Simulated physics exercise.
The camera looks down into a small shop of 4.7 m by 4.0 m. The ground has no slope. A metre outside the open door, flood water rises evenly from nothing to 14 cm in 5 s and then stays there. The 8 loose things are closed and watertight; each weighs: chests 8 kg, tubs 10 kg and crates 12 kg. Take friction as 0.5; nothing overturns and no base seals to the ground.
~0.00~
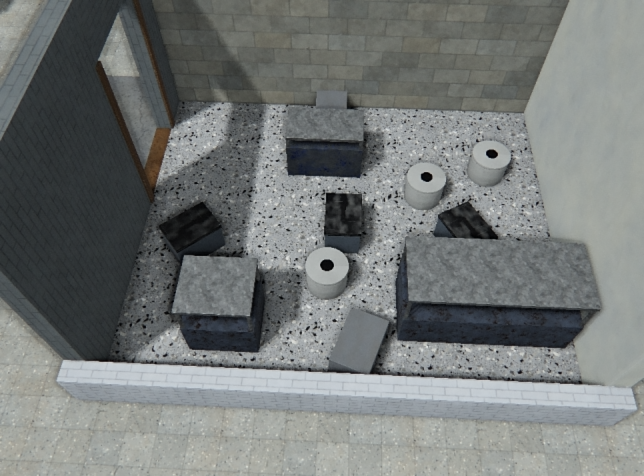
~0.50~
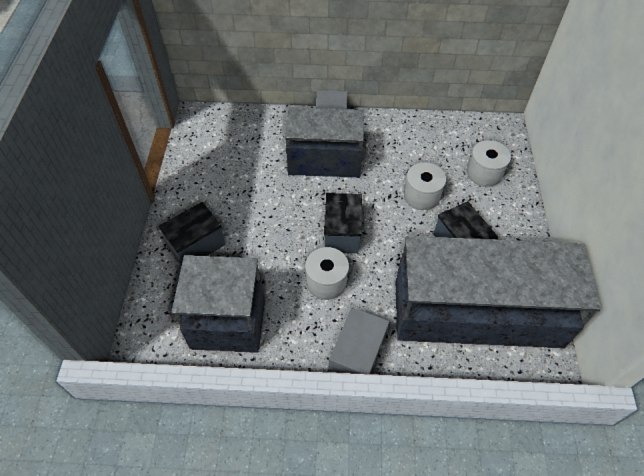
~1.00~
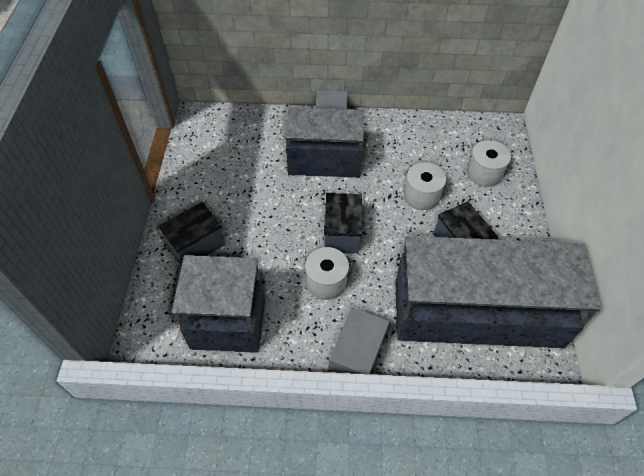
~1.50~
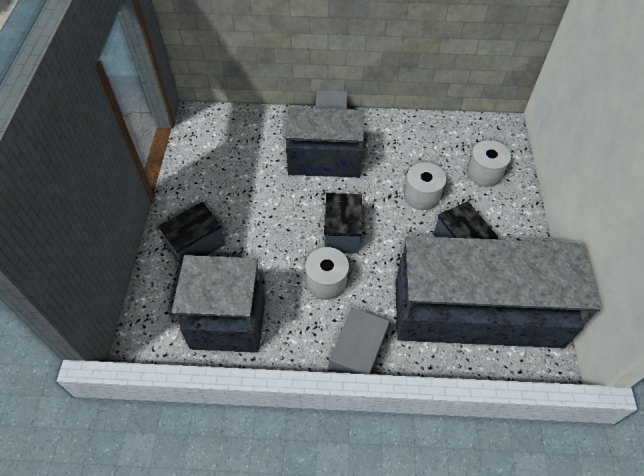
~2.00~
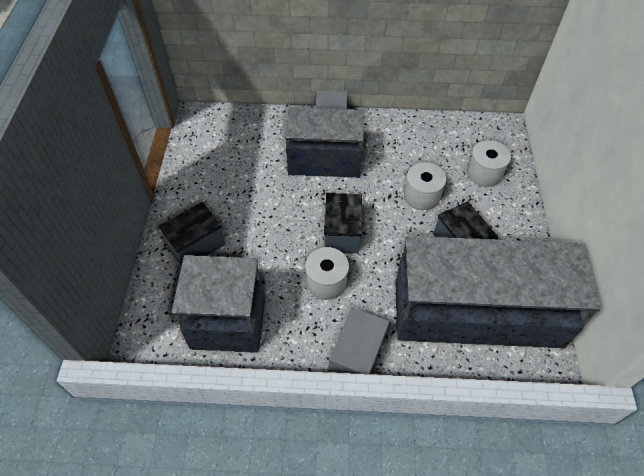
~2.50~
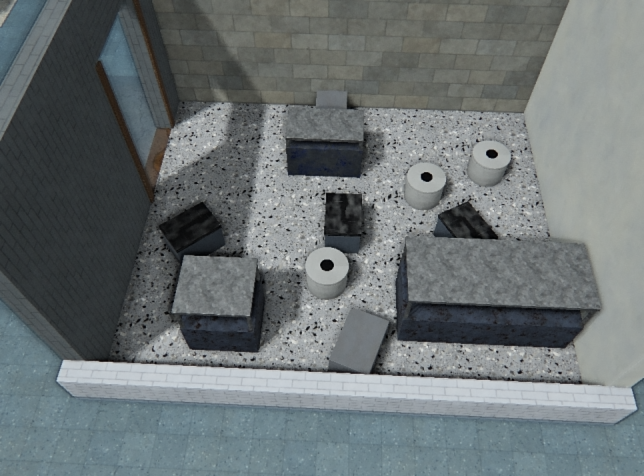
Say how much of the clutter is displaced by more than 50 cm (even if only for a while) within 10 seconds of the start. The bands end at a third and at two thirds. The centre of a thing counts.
That comes to not even a third.
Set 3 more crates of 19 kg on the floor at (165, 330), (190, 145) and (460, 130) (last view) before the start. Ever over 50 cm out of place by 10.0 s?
In turn: Less, more, under.
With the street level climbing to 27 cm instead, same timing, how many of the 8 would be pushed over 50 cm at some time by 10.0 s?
Then 6.
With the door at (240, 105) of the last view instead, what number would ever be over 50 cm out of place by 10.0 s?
In that case 1 of them.
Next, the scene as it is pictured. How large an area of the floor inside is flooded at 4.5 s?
Some 3.0 m2.
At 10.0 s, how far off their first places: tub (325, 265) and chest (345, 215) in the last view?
In that order: 0 cm, 140 cm.
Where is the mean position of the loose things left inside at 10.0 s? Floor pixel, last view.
Around (399, 232).
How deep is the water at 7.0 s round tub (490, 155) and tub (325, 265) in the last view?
About 0 and 2 cm.
After 3.5 s 0 of 8 are over 50 cm from their spots; 0 afloat.
After 4.5 s 0 of 8 are over 50 cm from their spots; 0 afloat.
After 7.0 s 1 of 8 are over 50 cm from their spots; 0 afloat.
After 10.0 s 2 of 8 are over 50 cm from their spots, and 2 have been at some point; 1 afloat.
